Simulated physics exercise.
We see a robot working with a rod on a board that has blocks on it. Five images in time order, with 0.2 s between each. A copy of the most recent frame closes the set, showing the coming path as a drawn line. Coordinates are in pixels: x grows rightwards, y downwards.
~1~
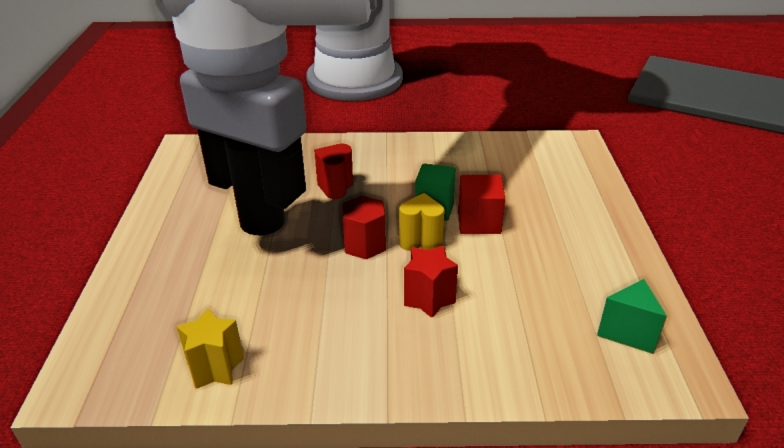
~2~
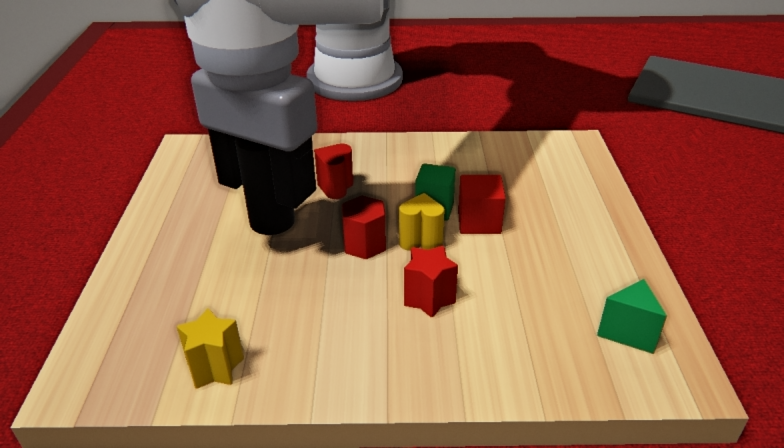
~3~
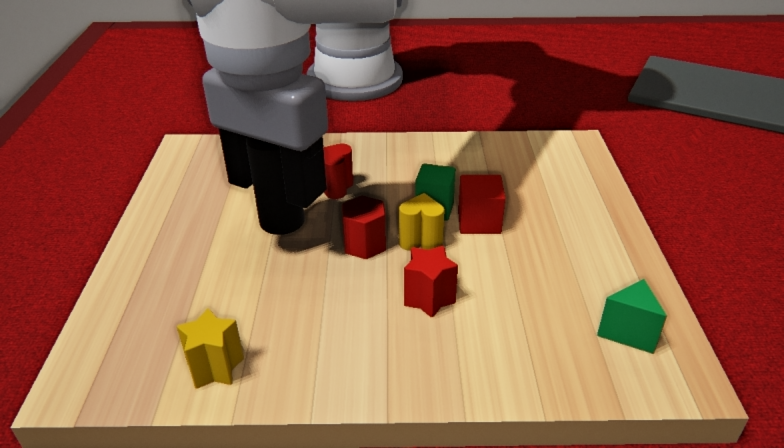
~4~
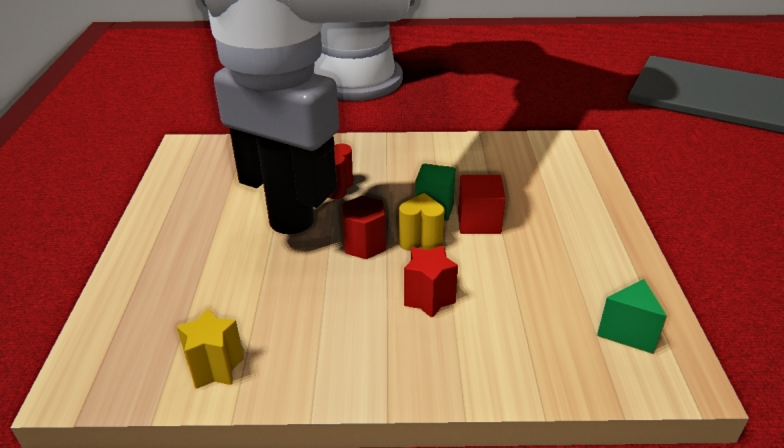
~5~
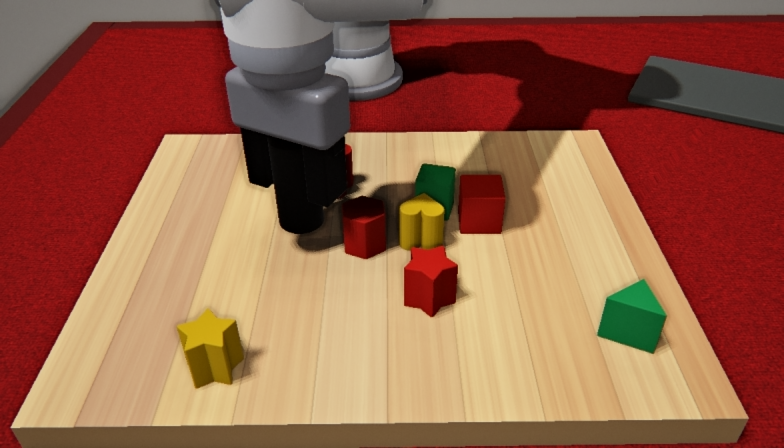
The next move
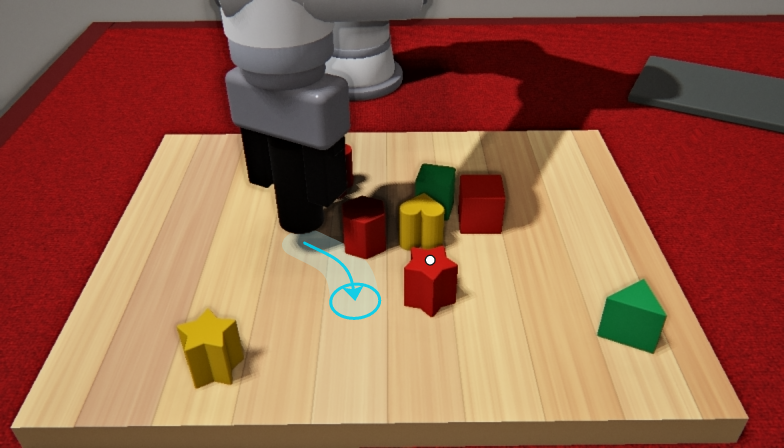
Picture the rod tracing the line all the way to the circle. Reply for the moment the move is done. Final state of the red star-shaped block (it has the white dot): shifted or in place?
Here the red star-shaped block stays on its spot.
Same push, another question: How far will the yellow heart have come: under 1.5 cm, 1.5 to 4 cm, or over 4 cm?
Offset: Below 1.5 cm.
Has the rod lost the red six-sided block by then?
Yes, it checks out.
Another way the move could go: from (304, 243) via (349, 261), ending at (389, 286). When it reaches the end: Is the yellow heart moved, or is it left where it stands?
By the last moment of the path, the yellow heart has shifted.
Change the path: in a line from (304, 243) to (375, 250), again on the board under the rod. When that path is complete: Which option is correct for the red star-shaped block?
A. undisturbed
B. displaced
My answer is option A.
The line goes from (304, 243) by way of (331, 256) and (350, 275) to (355, 301); the dot is on the red star-shaped block.
On the path given first. Halfway along, rod at (341, 243); red six-sided block at (377, 211), turned 35° anticlockwise.
At the end, rod at (354, 278); red six-sided block at (377, 211), turned 35° anticlockwise; yellow heart unmoved; red star-shaped block unmoved.
